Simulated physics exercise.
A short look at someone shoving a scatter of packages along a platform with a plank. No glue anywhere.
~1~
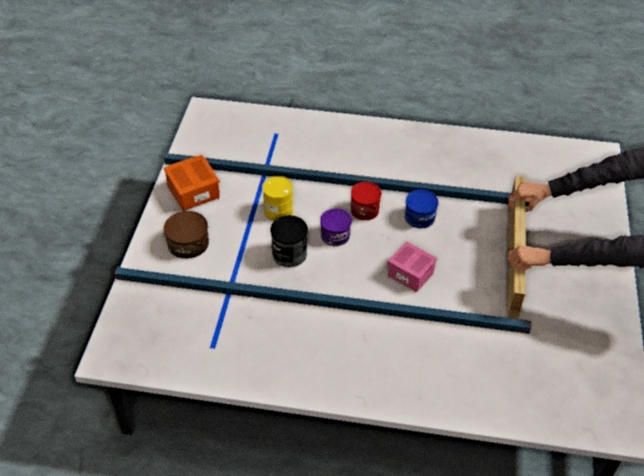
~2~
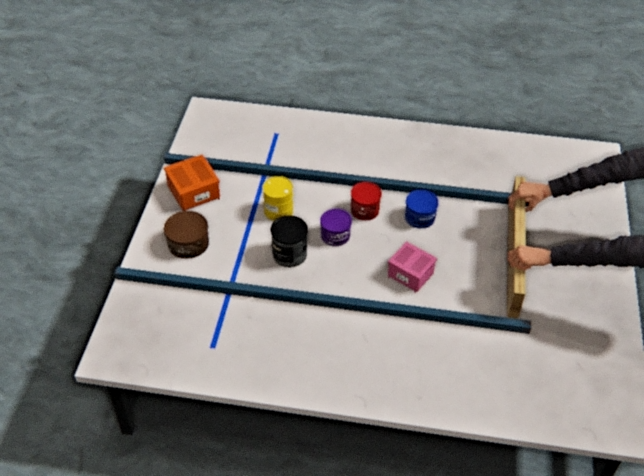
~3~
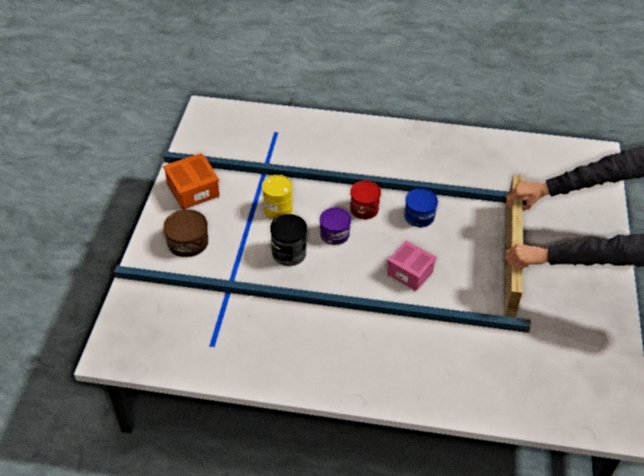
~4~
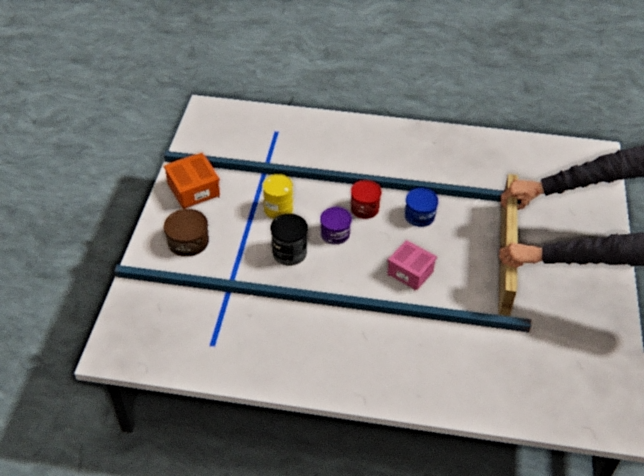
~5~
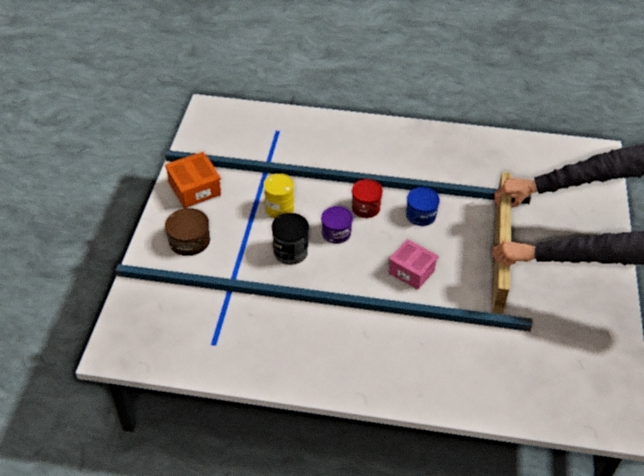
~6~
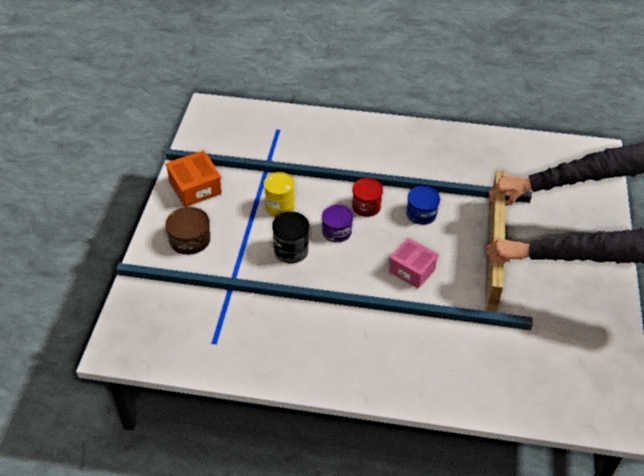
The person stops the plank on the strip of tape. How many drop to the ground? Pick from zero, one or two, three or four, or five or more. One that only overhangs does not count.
As it turns out, the number that fall off is zero.
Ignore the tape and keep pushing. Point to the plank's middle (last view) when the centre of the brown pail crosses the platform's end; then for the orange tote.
About (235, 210), and (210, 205) for the other.
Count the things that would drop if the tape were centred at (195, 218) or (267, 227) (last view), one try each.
The counts: 2 and 0.
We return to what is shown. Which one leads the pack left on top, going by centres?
It is the brown pail.
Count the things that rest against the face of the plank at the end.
In contact: 3.
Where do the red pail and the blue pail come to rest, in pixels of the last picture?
About (221, 168), and the other about (245, 182).
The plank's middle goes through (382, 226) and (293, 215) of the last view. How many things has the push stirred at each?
3 and 6.
Early on, none off yet; orange tote at rest near (194, 179); brown pail at rest near (189, 231); yellow canister at rest near (280, 195).
A while later, none off yet; orange tote at rest near (194, 179); brown pail at rest near (189, 231); yellow canister travelled a little near (263, 196).
Finally, the number that fall off is zero.
